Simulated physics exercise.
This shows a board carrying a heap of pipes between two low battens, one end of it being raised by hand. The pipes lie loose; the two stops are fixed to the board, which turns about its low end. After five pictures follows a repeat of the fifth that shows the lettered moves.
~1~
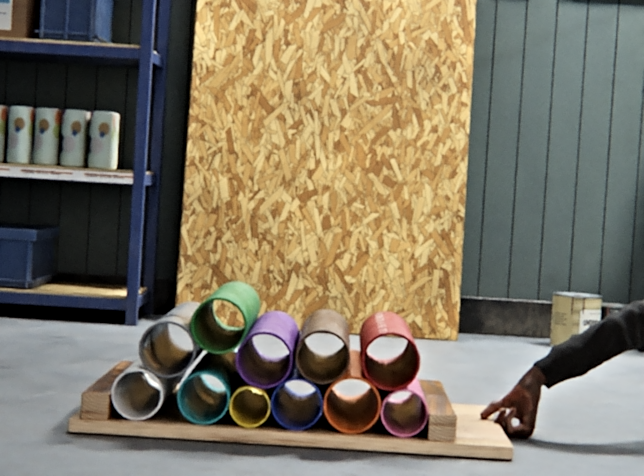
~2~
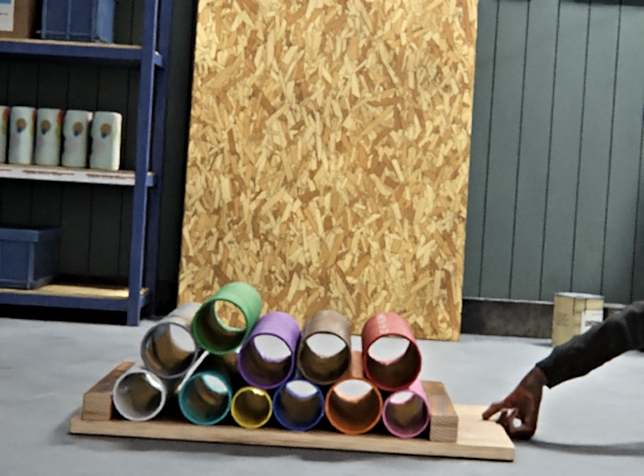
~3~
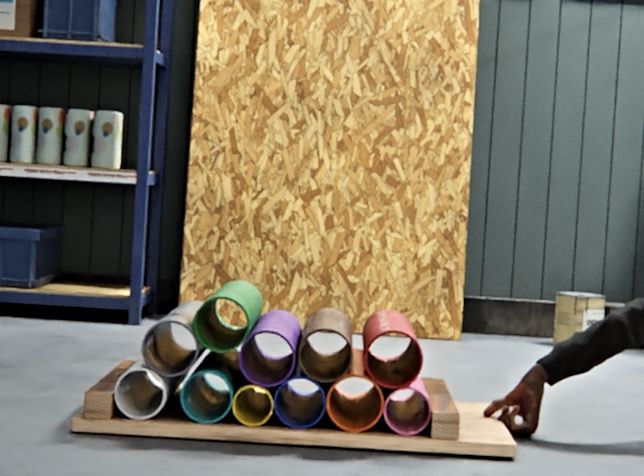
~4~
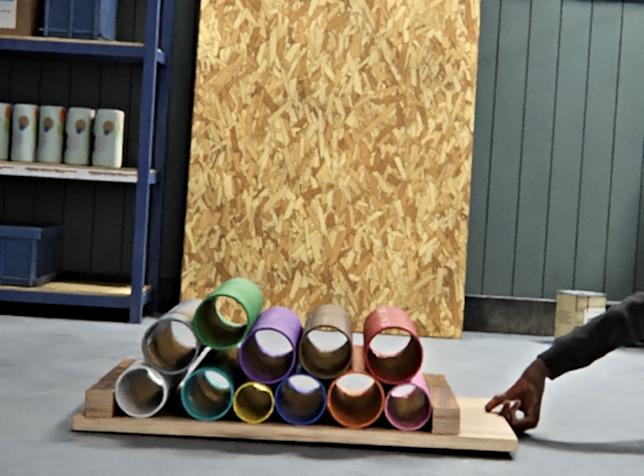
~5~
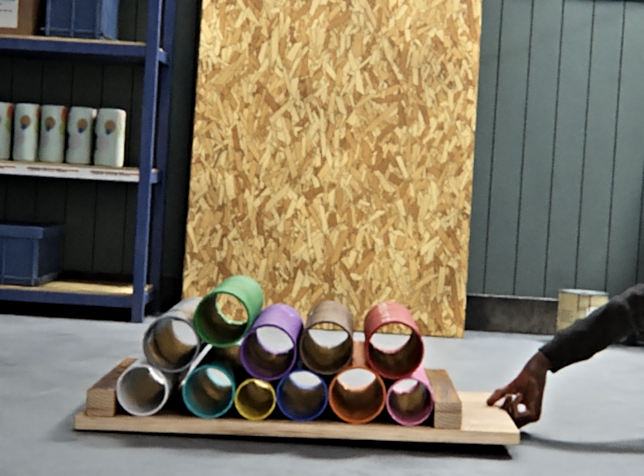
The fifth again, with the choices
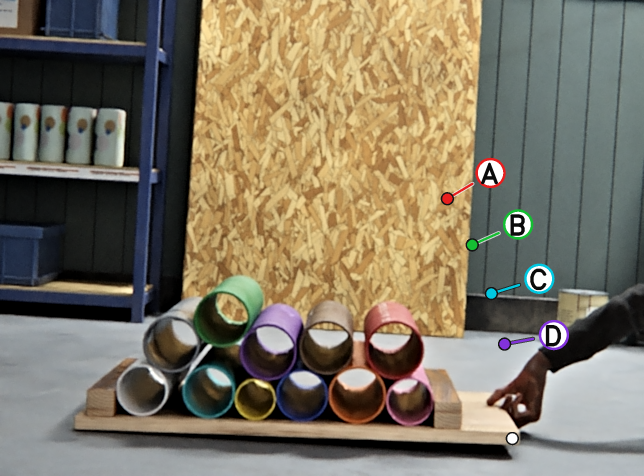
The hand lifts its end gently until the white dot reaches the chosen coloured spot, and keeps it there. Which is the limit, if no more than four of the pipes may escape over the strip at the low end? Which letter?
Up to A.
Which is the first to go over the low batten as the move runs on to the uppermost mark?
It is the grey one.
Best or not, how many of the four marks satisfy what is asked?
Four of the four.
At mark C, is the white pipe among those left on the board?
Yes.
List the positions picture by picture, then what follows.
In the first frame, board (296, 406); white pipe (137, 394); turquoise pipe (204, 398).
In the second frame, turquoise pipe (205, 399); yellow pipe (251, 408).
In the third frame, board (299, 404); orange pipe (355, 403); pink pipe (408, 411); purple pipe (267, 359).
In the fourth frame, board (299, 401); white pipe (141, 391); turquoise pipe (208, 394).
In the fifth frame, board (301, 397); white pipe (142, 390); turquoise pipe (209, 392).
On the marked copy, A at (447, 199); B at (472, 245); C at (491, 293); D at (504, 344); the white dot at (512, 438).
Taking A. A third of the way, board at 19°.
Two thirds of the way, board at 34°.
When it is over, board at 34°, four over the low batten (purple, brown, grey, green).
As for the rest, B four over the low batten (purple, brown, grey, green); C two over the low batten (grey, green); D none over the low batten.
